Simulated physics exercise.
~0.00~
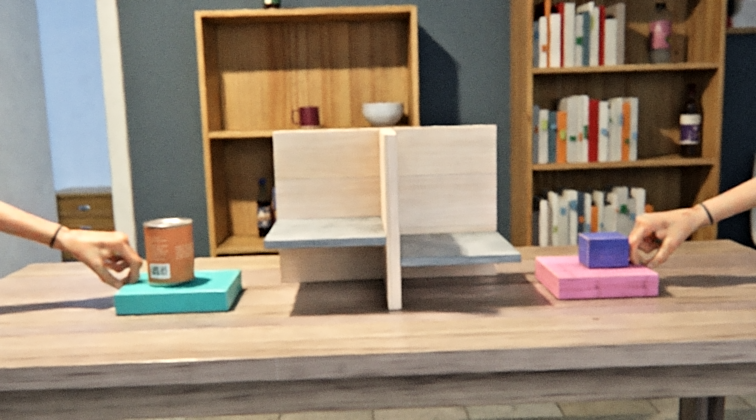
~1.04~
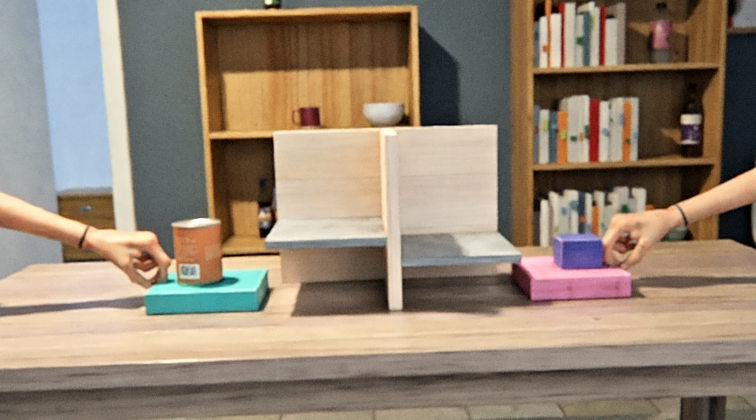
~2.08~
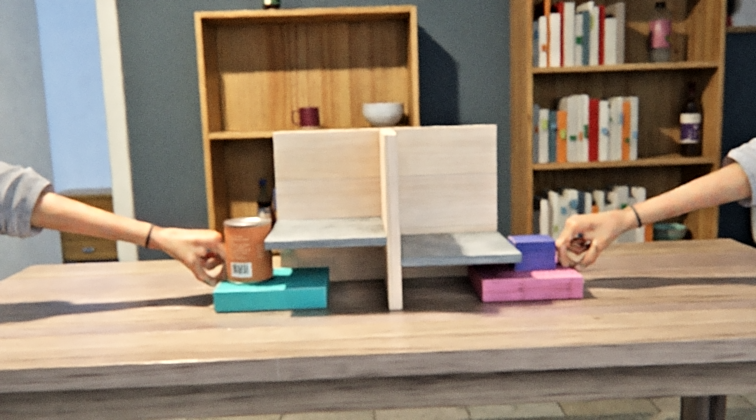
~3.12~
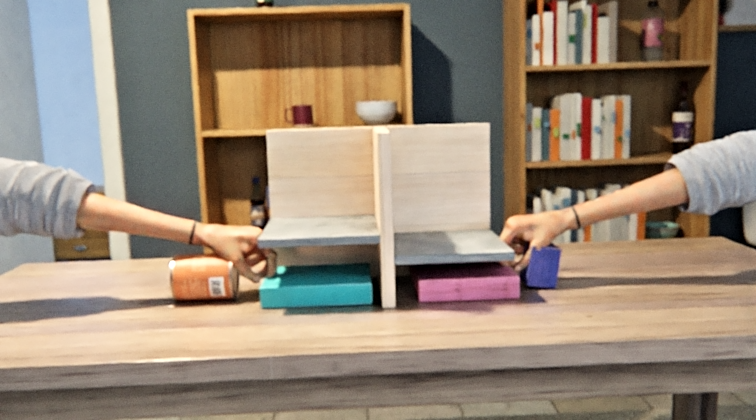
Two hands pushing loaded turquoise and pink boards inward beneath a rack's shelves, the shelves knocking back the orange tin and blue block.
